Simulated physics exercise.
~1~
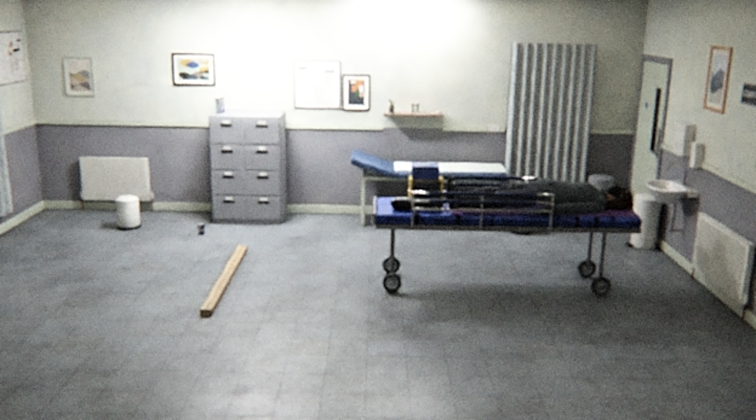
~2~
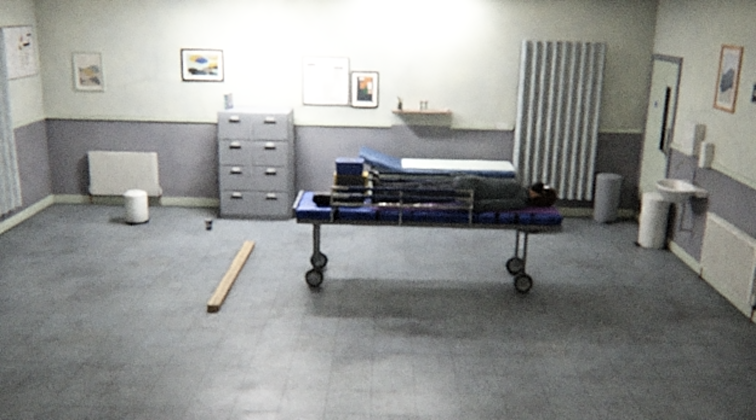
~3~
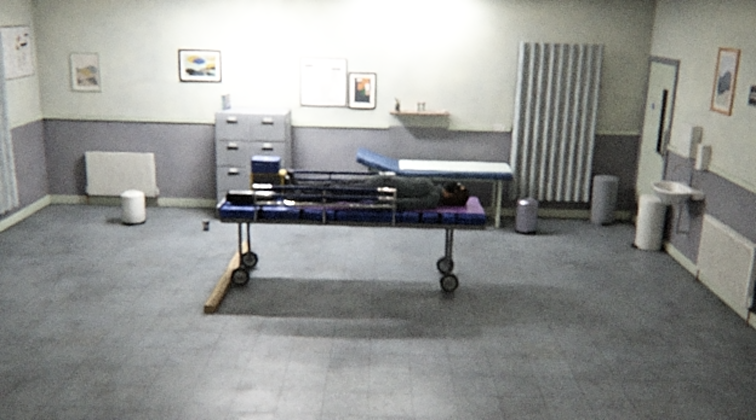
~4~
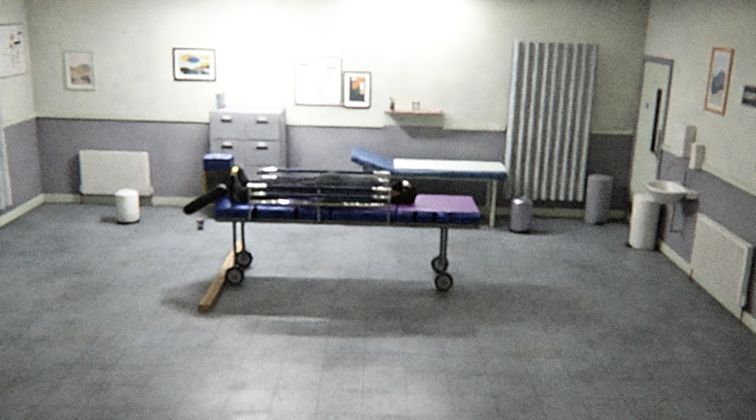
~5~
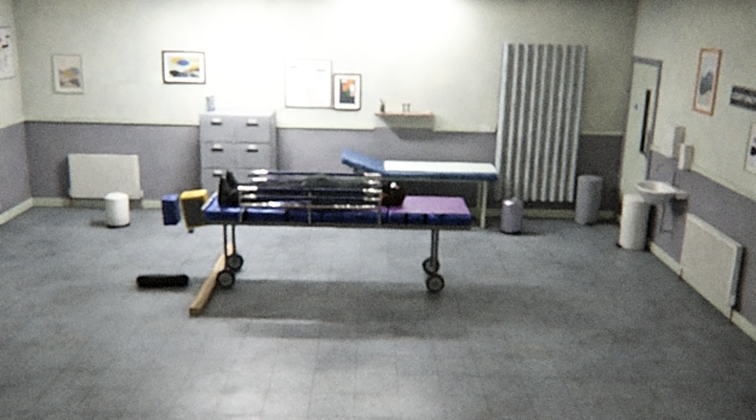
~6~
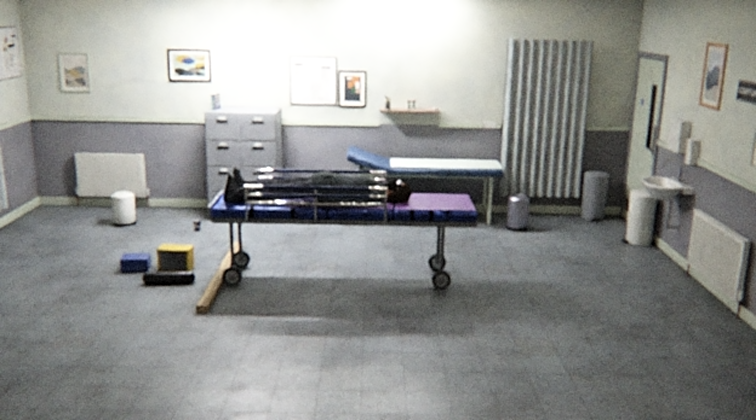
Hospital trolley carrying a person rolling left and stopping at a wooden sill, its gas bottle, monitor and blue case tumbling off.
